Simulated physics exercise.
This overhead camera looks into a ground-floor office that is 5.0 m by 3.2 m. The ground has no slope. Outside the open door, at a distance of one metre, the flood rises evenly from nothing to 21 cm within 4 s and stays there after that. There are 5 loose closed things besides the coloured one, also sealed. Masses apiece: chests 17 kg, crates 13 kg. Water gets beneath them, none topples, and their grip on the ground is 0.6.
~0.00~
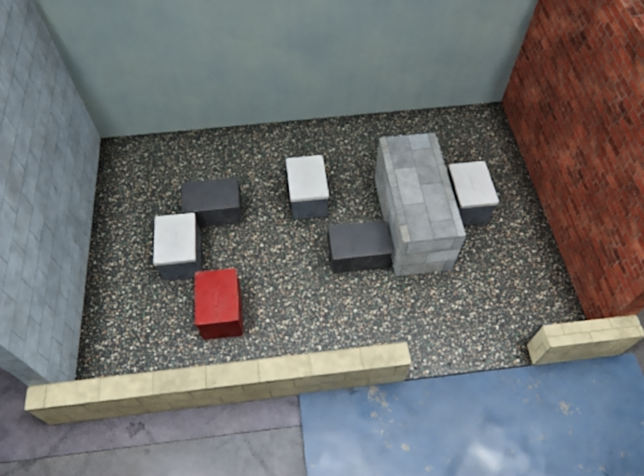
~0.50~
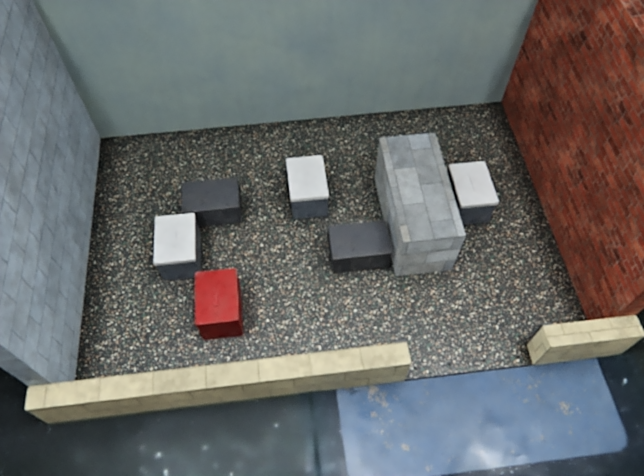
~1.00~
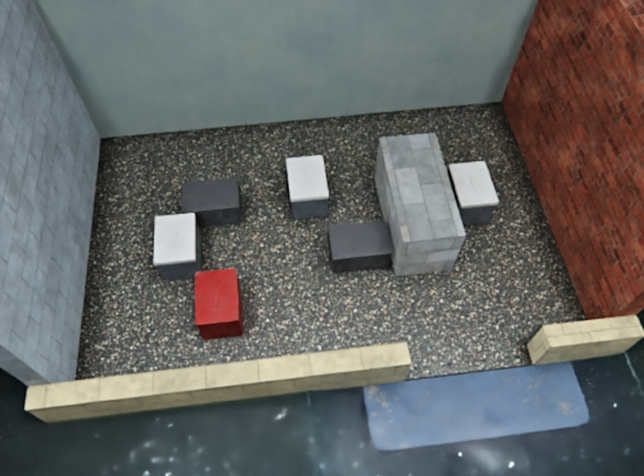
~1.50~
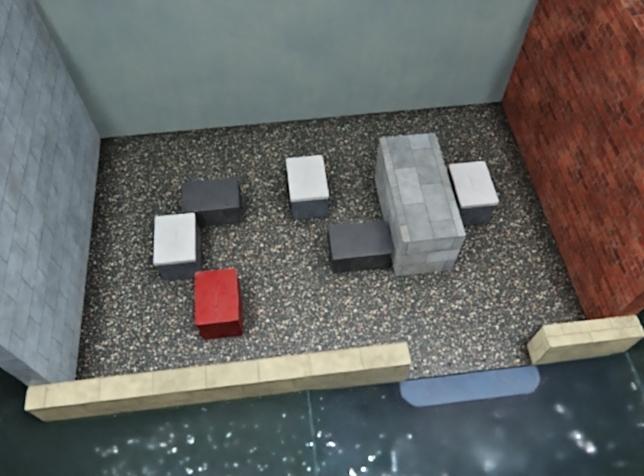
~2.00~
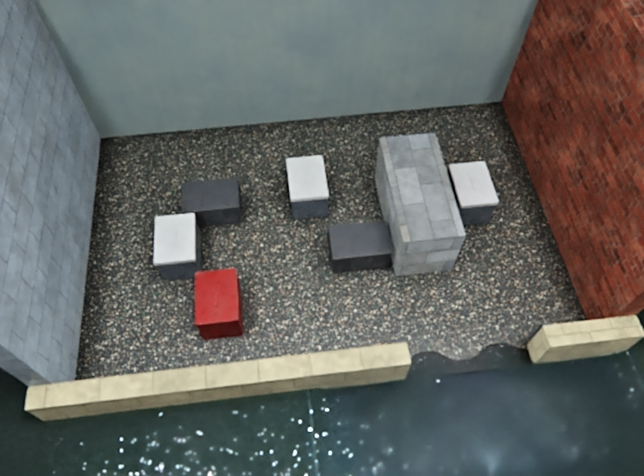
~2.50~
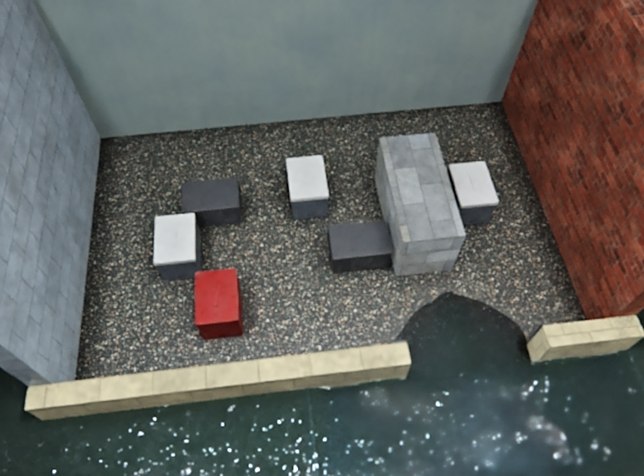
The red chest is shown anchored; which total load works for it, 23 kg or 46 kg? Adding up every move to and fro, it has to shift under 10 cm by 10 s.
Pretty sure the low figure cuts it.
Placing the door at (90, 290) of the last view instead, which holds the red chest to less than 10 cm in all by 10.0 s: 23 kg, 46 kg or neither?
For that position, the bigger mass alone succeeds.
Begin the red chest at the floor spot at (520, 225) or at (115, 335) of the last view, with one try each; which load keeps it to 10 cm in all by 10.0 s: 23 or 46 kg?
First try the heavier suffices, second try both suffice.
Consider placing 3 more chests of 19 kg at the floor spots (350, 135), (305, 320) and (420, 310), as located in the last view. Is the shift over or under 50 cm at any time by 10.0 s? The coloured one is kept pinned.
Order as asked: Goes beyond / stays within / goes beyond.
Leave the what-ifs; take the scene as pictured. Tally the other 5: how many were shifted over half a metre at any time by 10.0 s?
The number is 2.
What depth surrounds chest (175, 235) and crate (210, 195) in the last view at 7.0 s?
Some 4 cm at the first, some 3 cm at the second.
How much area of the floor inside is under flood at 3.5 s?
About 2.0 m2.
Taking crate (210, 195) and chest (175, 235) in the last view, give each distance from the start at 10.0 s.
First 120 cm, then 5 cm.
After 3.5 s the red chest would be 0 cm from its start with 23 kg and 0 cm from its start with 46 kg; 0 cm of water round it then.
After 4.5 s the red chest would be 0 cm from its start with 23 kg and 0 cm from its start with 46 kg; 2 cm of water round it then.
After 7.0 s the red chest would be 0 cm from its start with 23 kg and 0 cm from its start with 46 kg; 5 cm of water round it then.
After 10.0 s the red chest would be 0 cm from its start with 23 kg and 0 cm from its start with 46 kg; 6 cm of water round it then.
